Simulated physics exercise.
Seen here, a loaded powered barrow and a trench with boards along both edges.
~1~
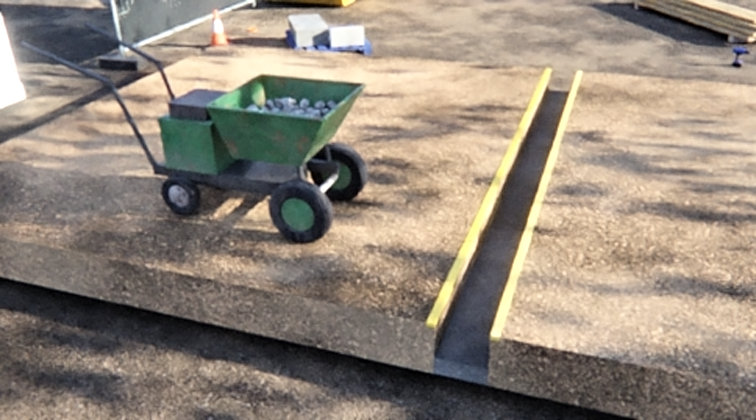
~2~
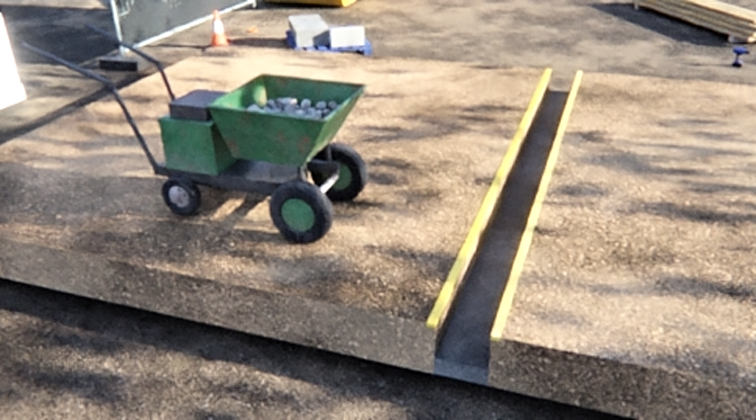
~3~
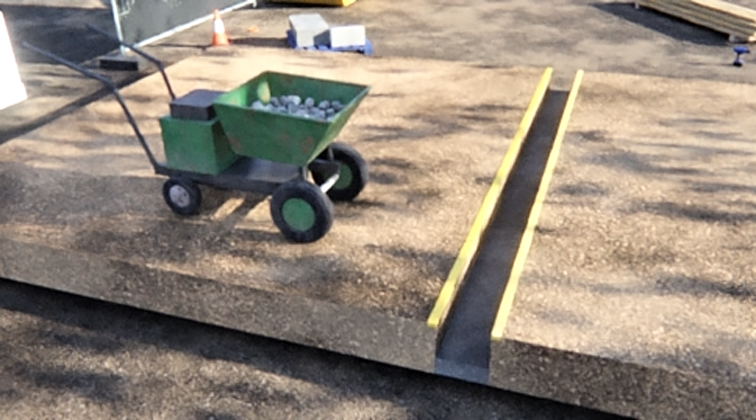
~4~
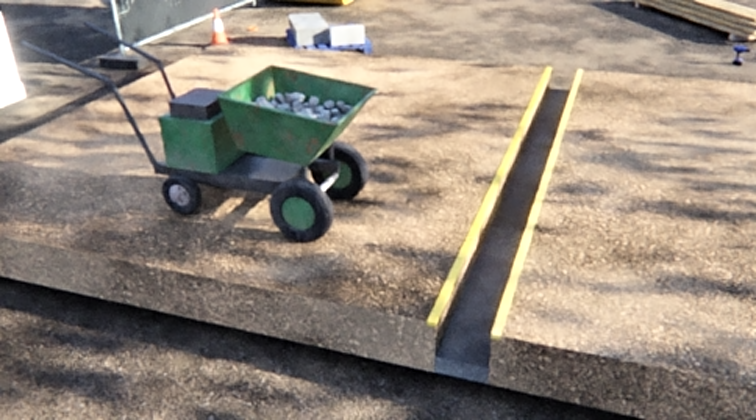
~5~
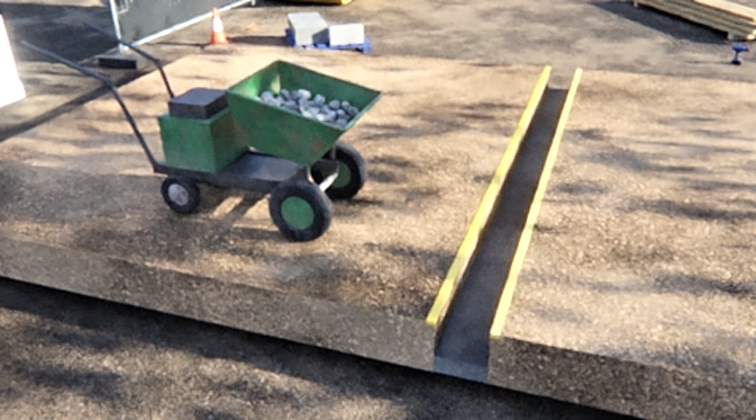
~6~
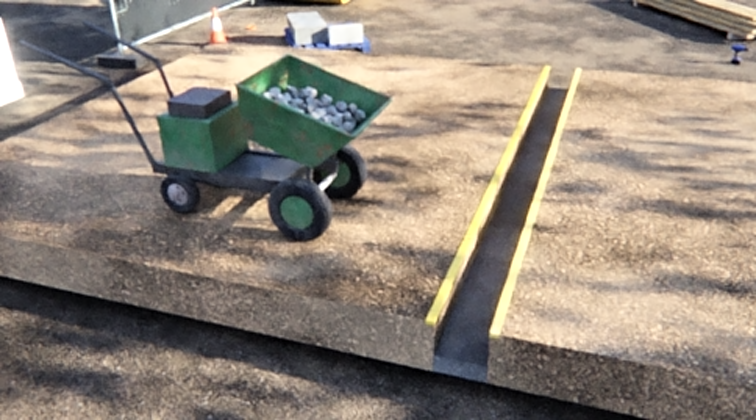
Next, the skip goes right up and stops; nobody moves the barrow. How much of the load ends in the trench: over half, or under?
The trench ends with under half of it.
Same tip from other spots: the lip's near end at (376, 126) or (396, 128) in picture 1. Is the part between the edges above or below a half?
First more than half, then more than half.
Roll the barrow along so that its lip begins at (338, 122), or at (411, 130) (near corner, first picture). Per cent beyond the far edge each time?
Roughly 0 per cent, and 30 per cent.
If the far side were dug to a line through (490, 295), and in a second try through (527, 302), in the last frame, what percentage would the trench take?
About 20 and 20 per cent.
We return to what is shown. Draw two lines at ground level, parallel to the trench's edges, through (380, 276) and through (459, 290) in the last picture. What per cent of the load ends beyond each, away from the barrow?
In turn 60 and 20 in a hundred.
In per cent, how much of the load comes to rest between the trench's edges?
It comes to 20 per cent or so.
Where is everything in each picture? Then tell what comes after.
The first picture shows lip of the skip (323, 120), level; top of the load (296, 116), broken stones; first edge of the trench (446, 290); far edge (506, 301), the trench under half as wide as the skip, and about as deep as wide.
The second picture shows lip of the skip (325, 121), level; top of the load (290, 112).
The third picture shows lip of the skip (330, 123), tipped barely; top of the load (286, 113).
The fourth picture shows lip of the skip (336, 126), tipped a little; top of the load (279, 113).
The fifth picture shows lip of the skip (344, 130), tipped a little; top of the load (284, 111).
The sixth picture shows lip of the skip (354, 137), tipped clearly; top of the load (285, 101); first edge of the trench (445, 287); far edge (506, 298).
Just after the last frame, skip tipped steeply; every one in the skip.
A moment on, skip tipped right over; almost all in the skip; about a tenth short of the trench; just a few in or heaped over the trench.
Further on, skip tipped right over; roughly a third in the skip; roughly half short of the trench; roughly a quarter in or heaped over the trench.
When it is over, skip tipped right over; roughly a third in the skip; roughly half short of the trench; roughly a quarter in or heaped over the trench; not one beyond it.
